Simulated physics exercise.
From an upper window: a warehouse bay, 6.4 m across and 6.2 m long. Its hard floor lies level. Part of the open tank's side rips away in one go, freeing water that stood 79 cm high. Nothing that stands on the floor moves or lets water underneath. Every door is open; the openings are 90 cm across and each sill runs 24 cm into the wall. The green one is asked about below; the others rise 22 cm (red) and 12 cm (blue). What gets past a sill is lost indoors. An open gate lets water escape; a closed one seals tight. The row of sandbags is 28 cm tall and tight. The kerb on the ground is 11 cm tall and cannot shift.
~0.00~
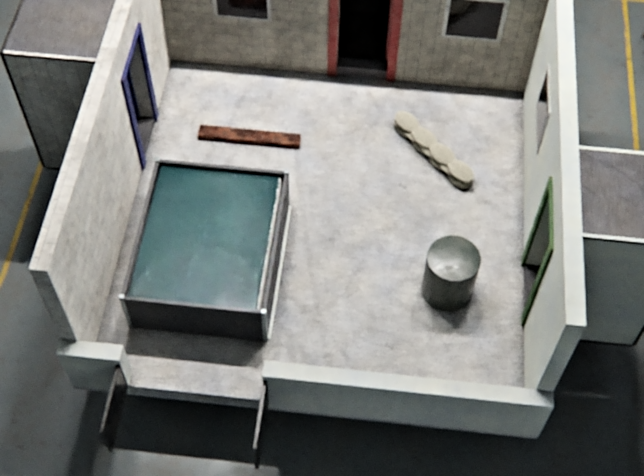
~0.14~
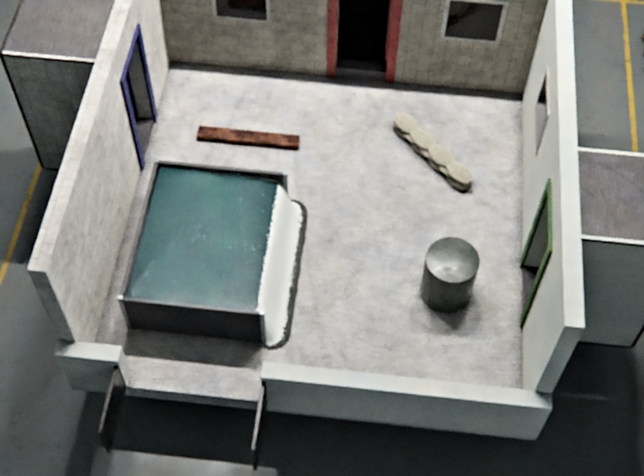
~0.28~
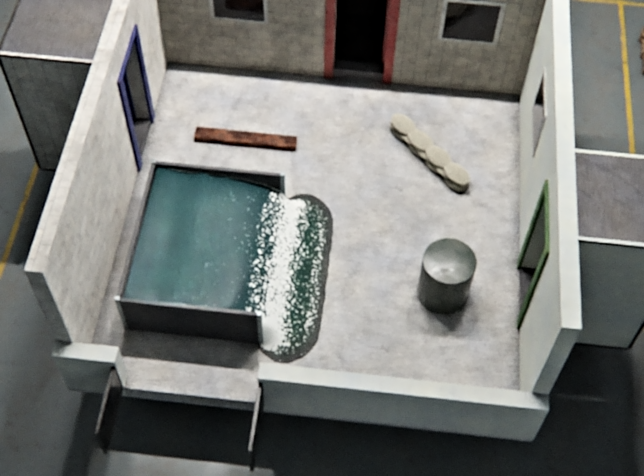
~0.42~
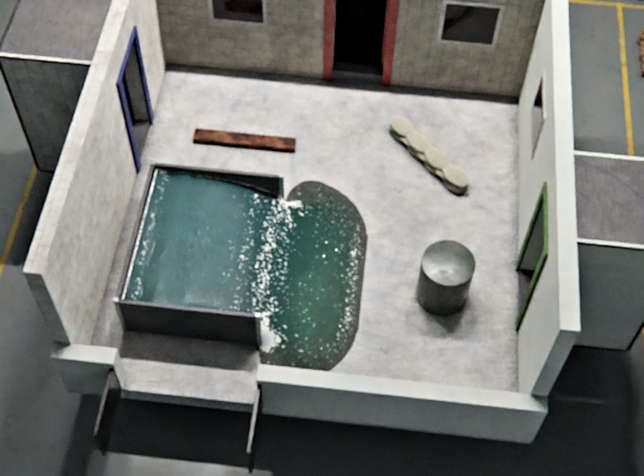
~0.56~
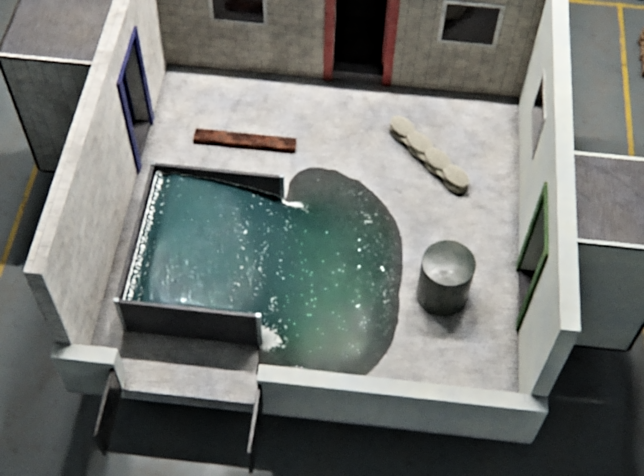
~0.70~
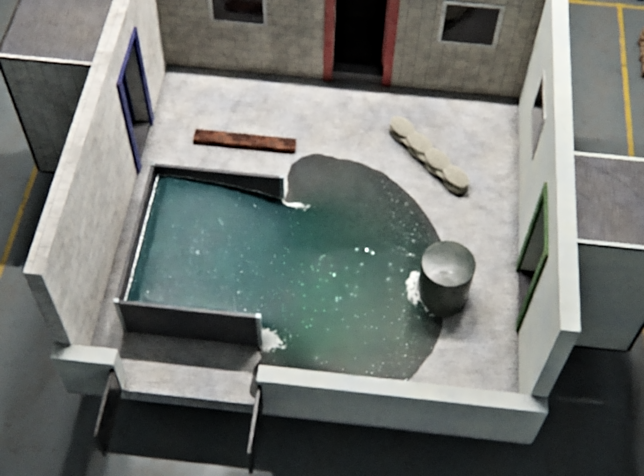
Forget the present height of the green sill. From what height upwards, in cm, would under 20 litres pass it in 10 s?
It would have to be roughly 30 cm high.
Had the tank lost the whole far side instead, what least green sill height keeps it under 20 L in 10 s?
Then roughly 18 cm.
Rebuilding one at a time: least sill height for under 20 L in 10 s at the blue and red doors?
About 11.5 cm at blue and 10.0 cm at red.
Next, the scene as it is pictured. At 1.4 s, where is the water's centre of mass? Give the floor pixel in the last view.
Near (300, 277).
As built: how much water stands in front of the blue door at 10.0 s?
Some 12.5 cm.
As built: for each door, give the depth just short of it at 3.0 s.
In cm: Red 6, blue 0, green 31.
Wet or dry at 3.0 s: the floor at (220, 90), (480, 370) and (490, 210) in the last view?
In that order: Still dry, under water, under water.
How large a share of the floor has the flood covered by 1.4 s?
About 45 per cent.
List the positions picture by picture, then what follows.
The first picture shows still water, 79 cm deep, in the open tank at (208, 235); the green door at (537, 257) is dry.
In the second picture, water pours out at (274, 259) and has run 0.3 m, to (281, 340); about 10 cm deep outside, 79 cm at the back.
In the third picture, the gap is at (271, 263), the front 0.8 m out at (318, 310); the back of the open tank holds 79 cm.
In the fourth picture, the front is at (350, 336), 1.4 m from the gap at (270, 266); 4.1 m2 of floor is wet, 74 cm left at the back.
In the fifth picture, water pours out at (270, 266) and has run 2.0 m, to (391, 323); about 10 cm deep outside, 67 cm at the back.
In the sixth picture, water pours out at (270, 267) and has run 2.6 m, to (434, 332); about 8 cm deep outside, 67 cm at the back; the green door at (531, 263), 3.9 m from the gap, is still 1.3 m from the nearest water.
After 1.4 s water covers 45 % of the floor, deepest (49 cm) near (410, 288); 9 cm at the green door, 3 litres in over its 9 cm sill.
After 3.0 s water covers 60 % of the floor, deepest (39 cm) near (513, 384); 31 cm at the green door, 70 litres in over its 9 cm sill.
After 10.0 s water covers 95 % of the floor, deepest (22 cm) near (84, 370); 5 cm at the green door, 222 litres in over its 9 cm sill.
At the green door as built, the water arrived by 1.3 s and peaked near 31 cm at 3.0 s.
Run again over the same 10 s with other heights there, 36 litres in over 26.5 cm, 5 litres over 36 cm. The limit of 20 litres is kept from about 30 cm up.
